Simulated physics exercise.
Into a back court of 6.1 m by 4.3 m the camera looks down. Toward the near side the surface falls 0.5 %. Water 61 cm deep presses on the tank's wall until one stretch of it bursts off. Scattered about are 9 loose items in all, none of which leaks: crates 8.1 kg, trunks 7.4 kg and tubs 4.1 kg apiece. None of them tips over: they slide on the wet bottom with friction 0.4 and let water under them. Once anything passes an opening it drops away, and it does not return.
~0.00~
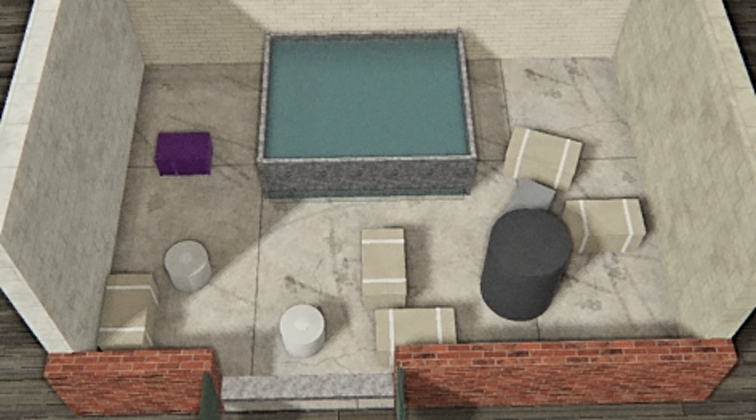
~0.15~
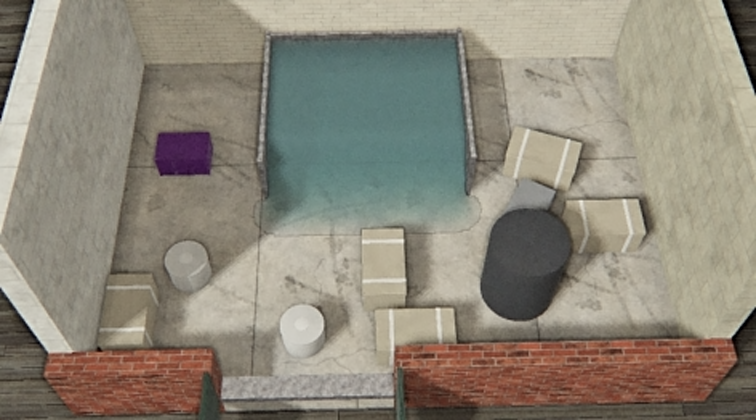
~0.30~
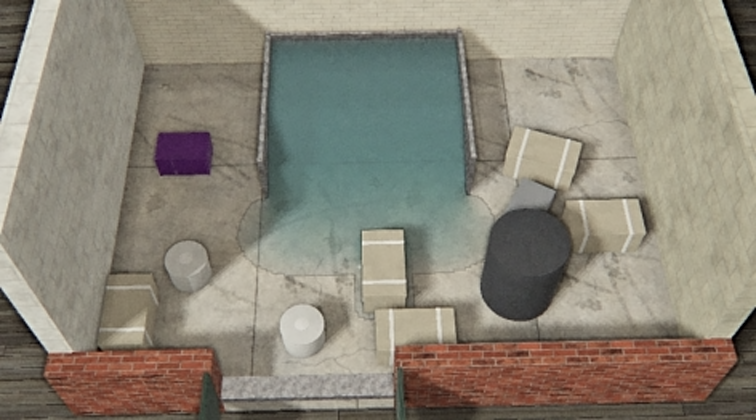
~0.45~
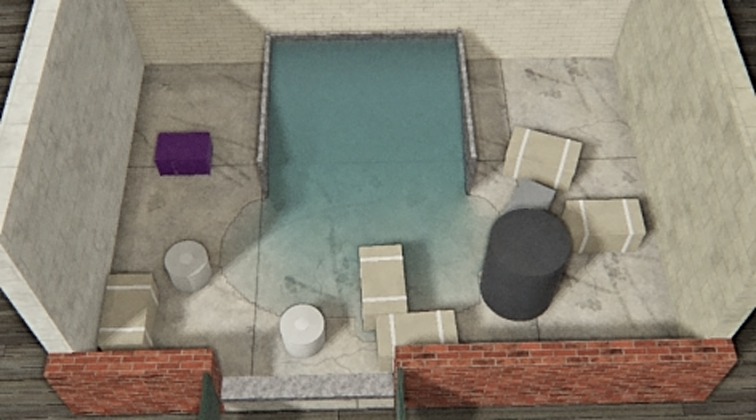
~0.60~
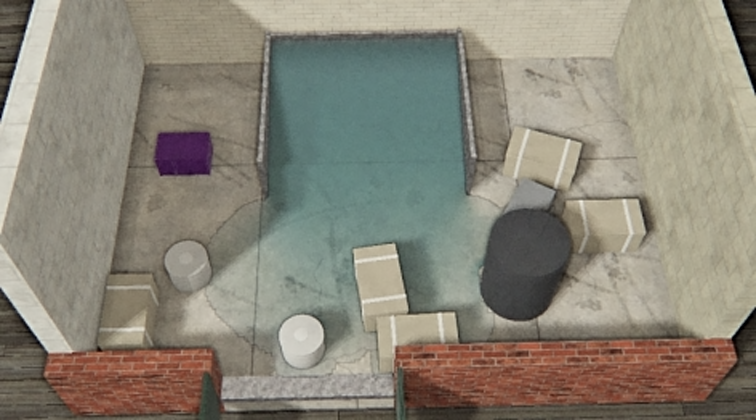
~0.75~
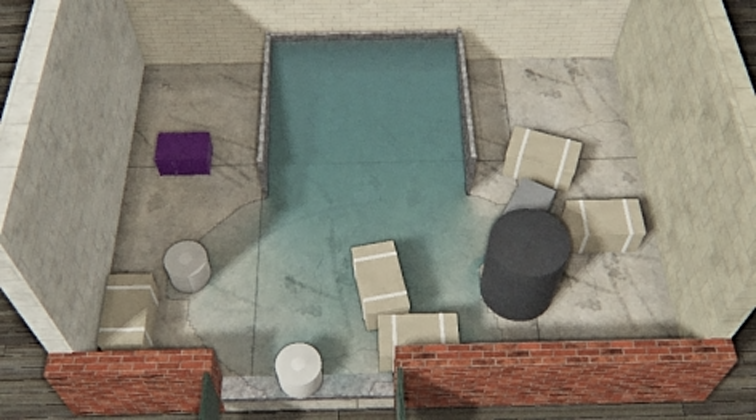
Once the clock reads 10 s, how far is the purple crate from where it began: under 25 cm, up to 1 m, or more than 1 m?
It ends some way off.
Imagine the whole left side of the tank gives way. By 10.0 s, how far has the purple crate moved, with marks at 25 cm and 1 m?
If that happened, the purple crate winds up well away.
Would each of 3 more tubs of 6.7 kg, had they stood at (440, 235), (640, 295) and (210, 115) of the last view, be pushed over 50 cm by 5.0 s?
One by one: Beyond the mark, beyond the mark, below the mark.
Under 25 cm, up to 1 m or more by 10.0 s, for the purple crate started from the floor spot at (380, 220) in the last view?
Short answer: It drifts a great distance.
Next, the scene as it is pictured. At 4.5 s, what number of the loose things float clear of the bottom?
Just then, the number is 5.
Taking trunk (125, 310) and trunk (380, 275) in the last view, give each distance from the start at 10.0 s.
First 150 cm, then 300 cm.
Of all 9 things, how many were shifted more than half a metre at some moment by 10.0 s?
Total: 9.
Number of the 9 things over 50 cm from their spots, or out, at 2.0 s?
Answer: 1.
After 2.0 s the purple crate is near (182, 146), 0.0 m from its start, aground; 1 of 9 are out; 2 afloat.
After 4.5 s the purple crate is near (207, 97), 0.8 m from its start, aground; 2 of 9 are out; 5 afloat.
After 7.0 s the purple crate is near (221, 60), 1.3 m from its start, afloat; 2 of 9 are out; 7 afloat.
After 10.0 s the purple crate is near (236, 114), 0.7 m from its start, afloat; 2 of 9 are out; 7 afloat.
